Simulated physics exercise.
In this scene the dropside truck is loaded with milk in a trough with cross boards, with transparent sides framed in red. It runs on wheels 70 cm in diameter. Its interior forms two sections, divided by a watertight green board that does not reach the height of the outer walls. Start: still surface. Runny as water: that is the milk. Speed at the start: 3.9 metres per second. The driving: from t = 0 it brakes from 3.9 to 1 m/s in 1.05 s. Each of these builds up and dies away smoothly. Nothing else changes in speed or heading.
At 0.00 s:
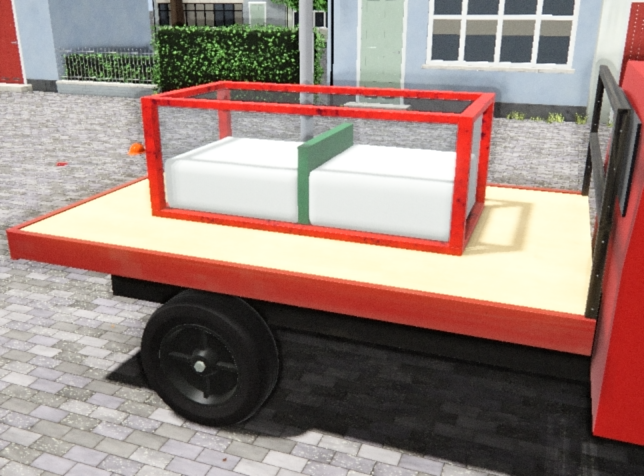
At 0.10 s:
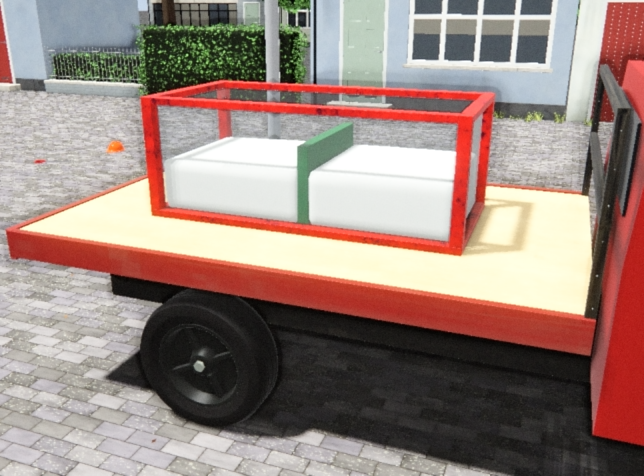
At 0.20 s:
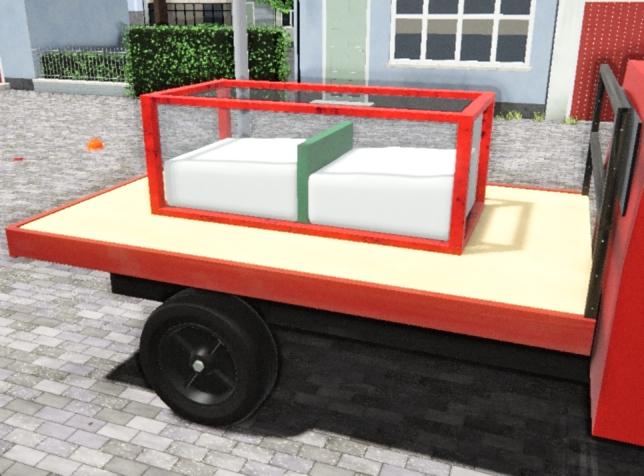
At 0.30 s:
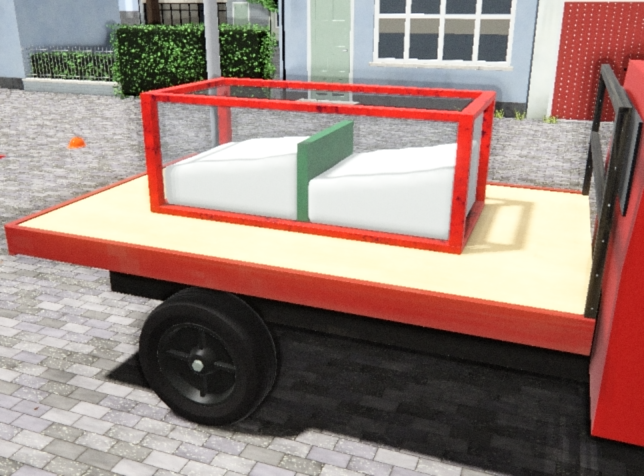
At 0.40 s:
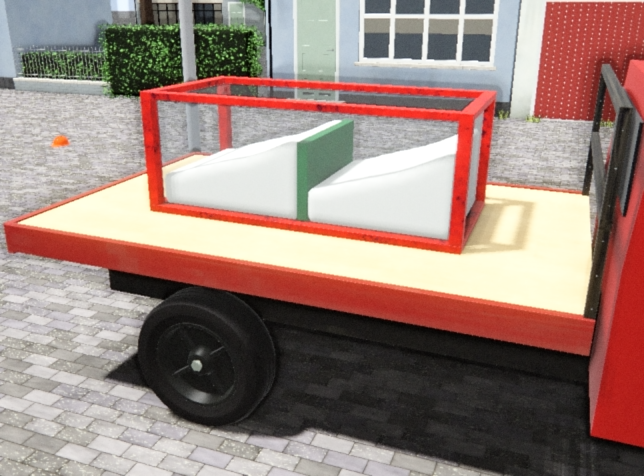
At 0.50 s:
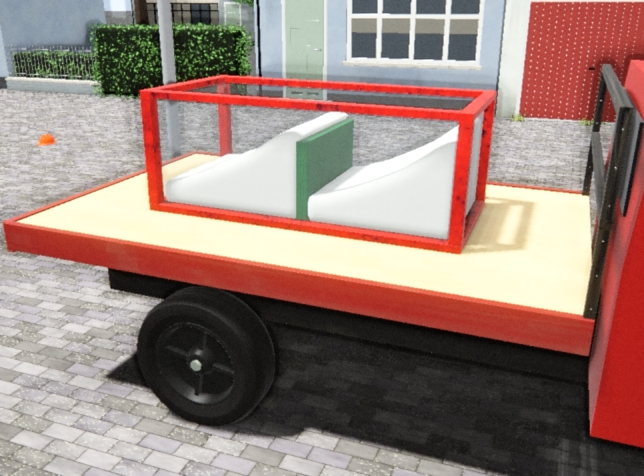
A red flatbed truck rolled along a paved street carrying a clear, red-framed trough of milk split by a green board, and the level white surface in both sections tilted steeply, rising toward the right.
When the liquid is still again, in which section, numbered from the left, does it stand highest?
I would say in the second one.
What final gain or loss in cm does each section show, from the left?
From the left, in centimetres: Down 4, up 4.
After 0.90 s the sections hold 25, 30 cm, left to right.
After 1.30 s the sections hold 25, 31 cm, left to right.
After 1.80 s the sections hold 25, 31 cm, left to right.
After 4.03 s the sections hold 24, 31 cm, left to right.
